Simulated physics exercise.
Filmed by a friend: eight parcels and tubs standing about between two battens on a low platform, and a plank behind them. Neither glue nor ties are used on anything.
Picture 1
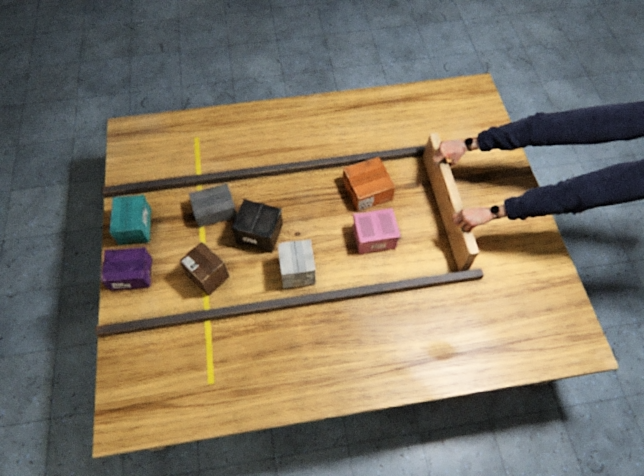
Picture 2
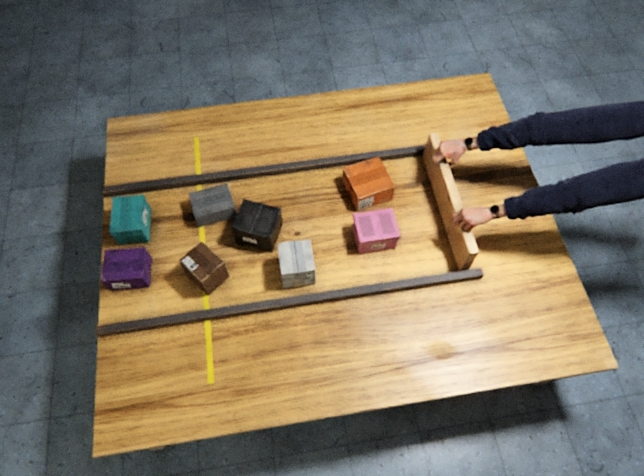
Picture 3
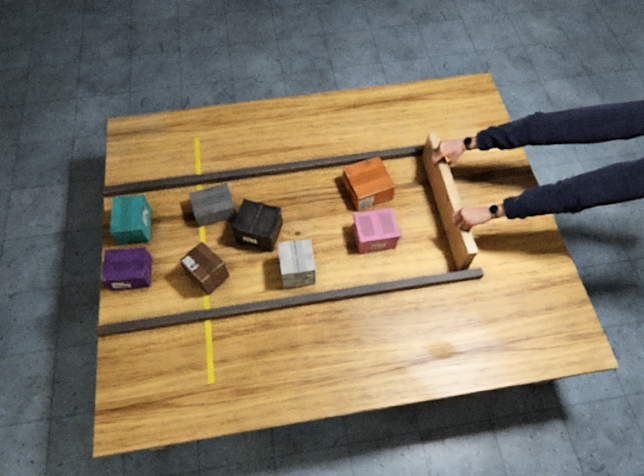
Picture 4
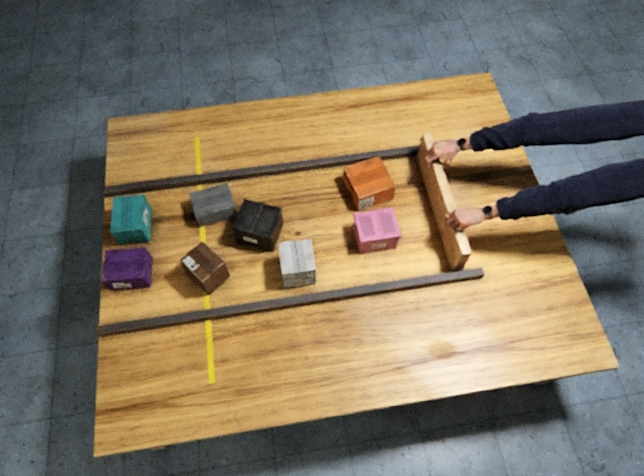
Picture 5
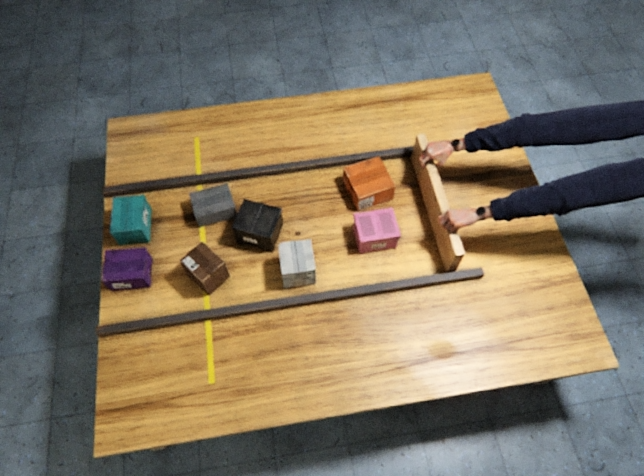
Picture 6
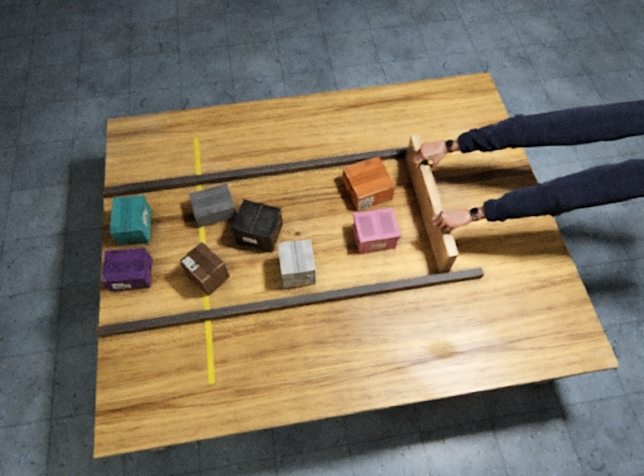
The clip opens on eight coloured boxes standing between two dark battens on a wooden platform, with two hands holding a plank upright at the right. After barely moving at first, the hands slide the plank a short way left toward the orange and pink boxes, while all the boxes stay still.
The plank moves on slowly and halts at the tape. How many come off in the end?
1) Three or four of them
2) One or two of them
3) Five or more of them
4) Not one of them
Option 4: Not one of them.
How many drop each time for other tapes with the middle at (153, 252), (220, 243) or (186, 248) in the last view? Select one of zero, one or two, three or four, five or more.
One after the other, the answers are five or more; not one; one to two.
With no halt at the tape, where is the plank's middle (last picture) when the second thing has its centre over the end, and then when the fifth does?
(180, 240) and (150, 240).
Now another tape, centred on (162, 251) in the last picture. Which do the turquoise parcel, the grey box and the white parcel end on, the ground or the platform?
Here's how it goes: The turquoise parcel ends up below, the grey box ends up below, and the white parcel stays where it is.
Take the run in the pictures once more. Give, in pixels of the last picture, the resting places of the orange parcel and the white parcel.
The orange parcel settles near (179, 207); as for the white parcel, near (186, 293).
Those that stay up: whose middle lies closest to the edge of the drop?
That would be the turquoise parcel.
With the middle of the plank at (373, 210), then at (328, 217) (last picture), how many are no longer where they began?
The count is 2 at the first point and 3 at the second.
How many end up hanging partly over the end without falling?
Count: 2.
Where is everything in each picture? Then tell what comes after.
The first picture shows purple box (128, 269); turquoise parcel (131, 220); brown parcel (205, 269); plank (448, 201); tape (203, 245).
The second picture shows turquoise parcel (131, 220); white parcel (297, 264).
The third picture shows brown parcel (205, 268); grey box (214, 205).
The fourth picture shows purple box (128, 269); plank (441, 201).
The fifth picture shows turquoise parcel (132, 220); orange parcel (369, 183).
The sixth picture shows purple box (128, 270); turquoise parcel (131, 221); brown parcel (205, 269); plank (429, 202); tape (203, 245).
Early on, none off yet; purple box at rest near (128, 270); turquoise parcel at rest near (131, 221); brown parcel at rest near (205, 269).
A while later, none off yet; purple box at rest near (128, 270); turquoise parcel at rest near (131, 221); brown parcel travelled a little near (190, 275).
Finally, the number that fall off is zero.
